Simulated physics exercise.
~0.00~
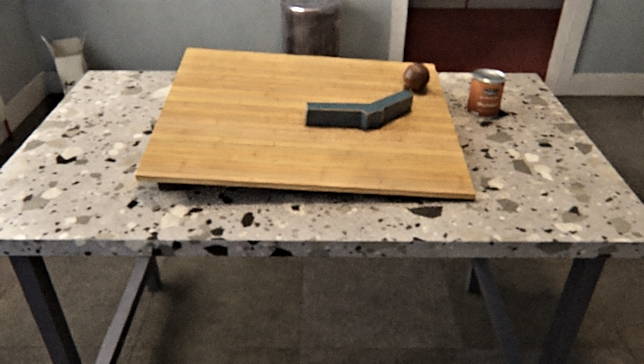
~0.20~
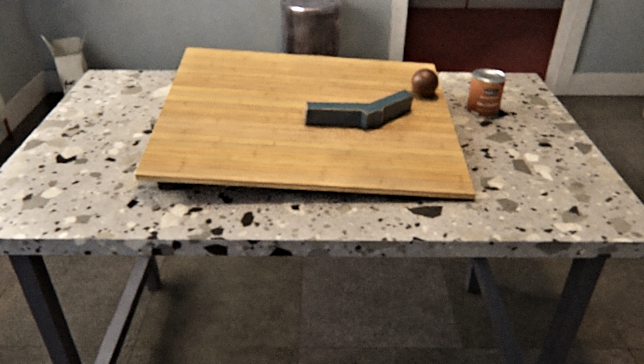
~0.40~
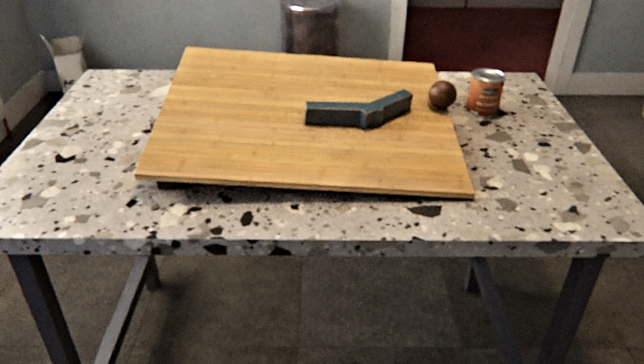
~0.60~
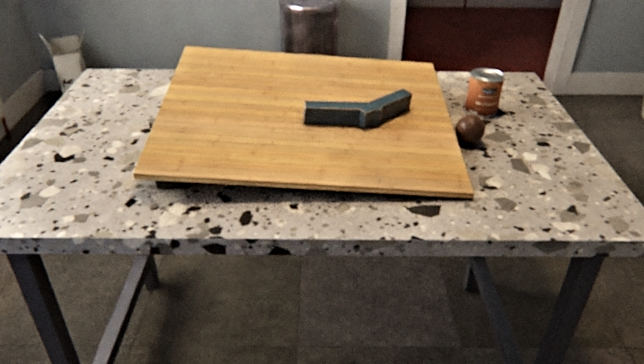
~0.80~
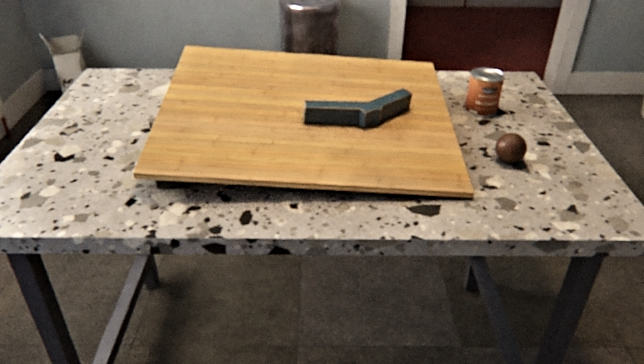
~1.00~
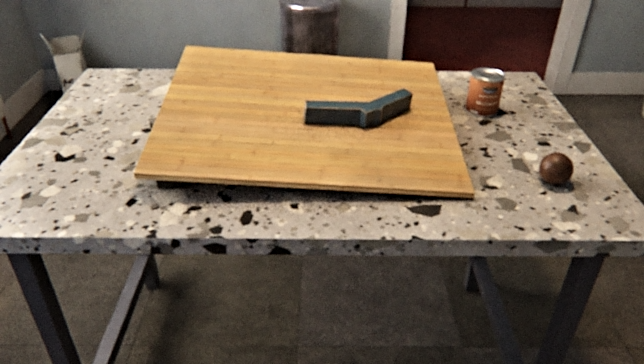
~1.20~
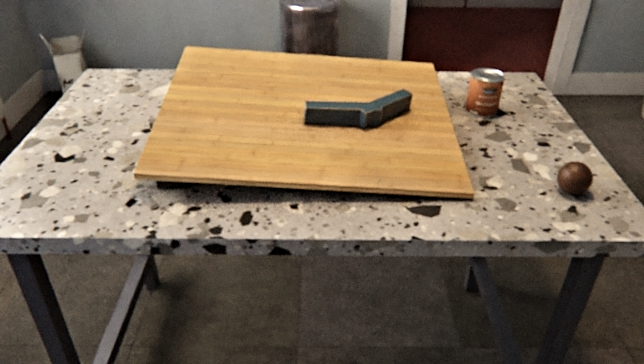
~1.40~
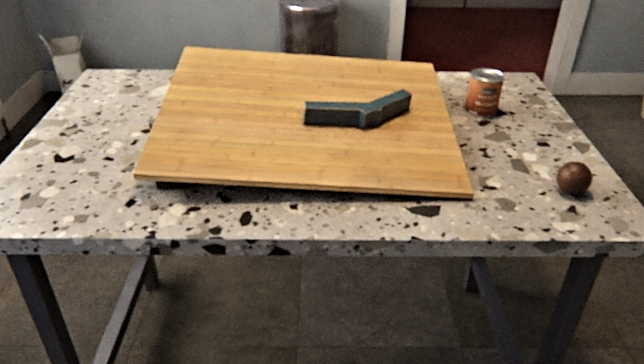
Brown ball rolling off the right edge of a tilted wooden board, passing an orange tin and stopping on the speckled tabletop.
